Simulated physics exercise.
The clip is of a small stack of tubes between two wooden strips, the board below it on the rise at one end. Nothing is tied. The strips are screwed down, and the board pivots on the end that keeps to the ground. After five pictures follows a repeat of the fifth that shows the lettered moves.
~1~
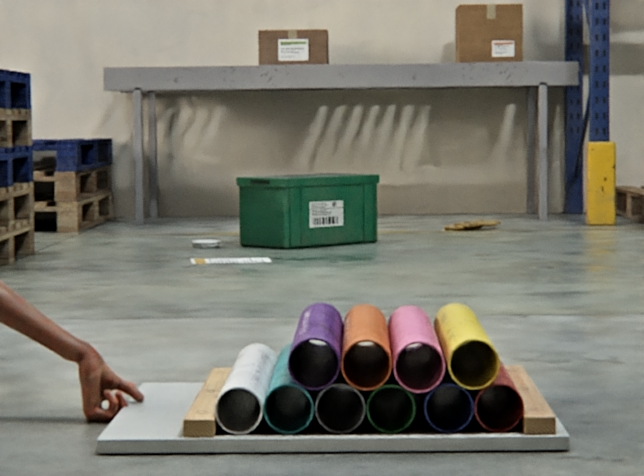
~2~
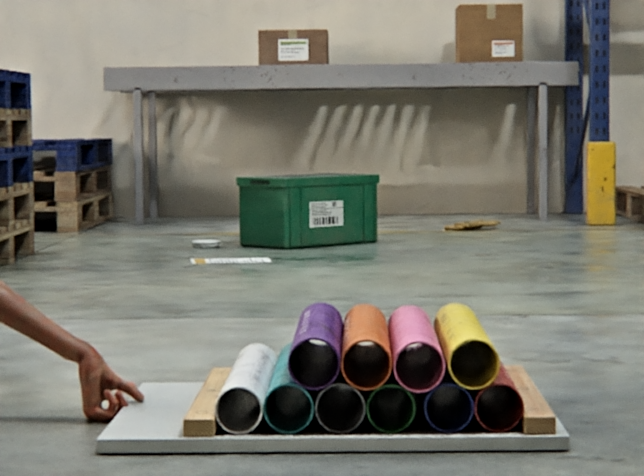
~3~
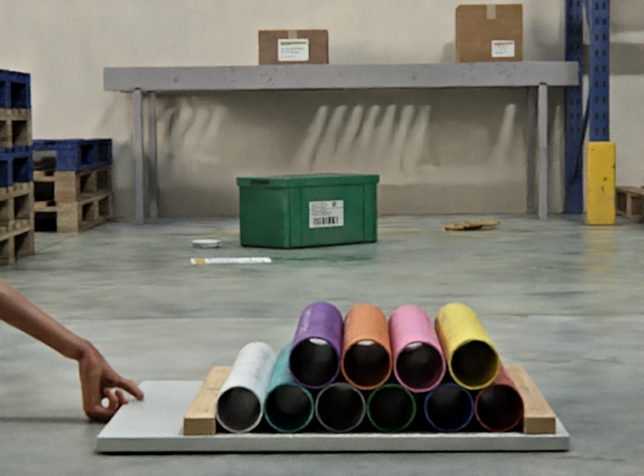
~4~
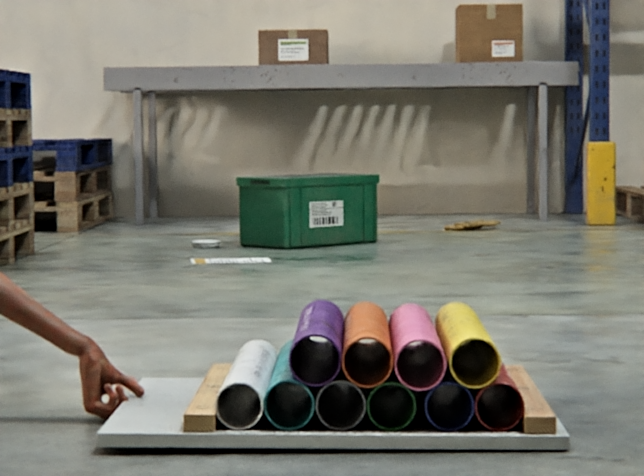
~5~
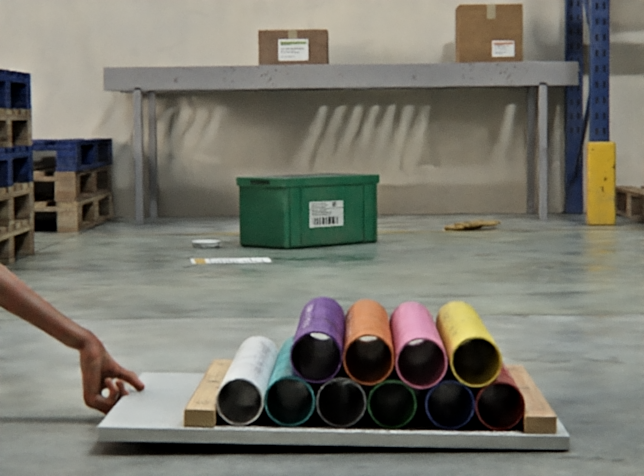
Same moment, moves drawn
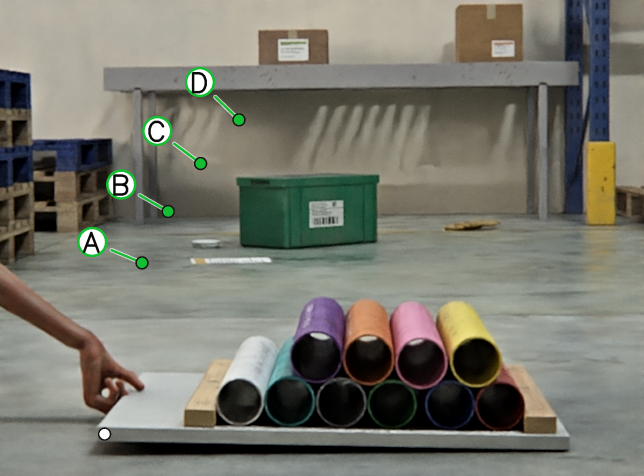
In a warehouse seen from the front by a still camera, a green crate and a grey table with two cardboard boxes stand behind a board on the concrete floor. Colourful tubes lie between two wooden strips, with purple, orange, pink and yellow ones above a lower row that starts with white at the left. A hand at the left slowly lifts that end of the board slightly, and the tubes tilt with it.
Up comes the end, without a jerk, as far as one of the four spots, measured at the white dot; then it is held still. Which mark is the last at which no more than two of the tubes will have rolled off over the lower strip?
At most to A.
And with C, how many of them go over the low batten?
With C, four.
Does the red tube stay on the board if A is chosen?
Yes, with A.
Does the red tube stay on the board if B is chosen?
The red tube: Yes.
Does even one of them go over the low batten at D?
Yes, at D.
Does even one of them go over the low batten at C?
Yes, at C.
On the marked copy, A at (142, 263); B at (168, 212); C at (201, 163); D at (239, 120); the white dot at (105, 434).
With A. Early on, board at 15°.
Further on, board at 23°.
At the end, board at 23°, two over the low batten (yellow, pink).
As for the rest, B four over the low batten (yellow, purple, pink, orange); C four over the low batten (yellow, purple, pink, orange); D four over the low batten (yellow, purple, pink, orange).
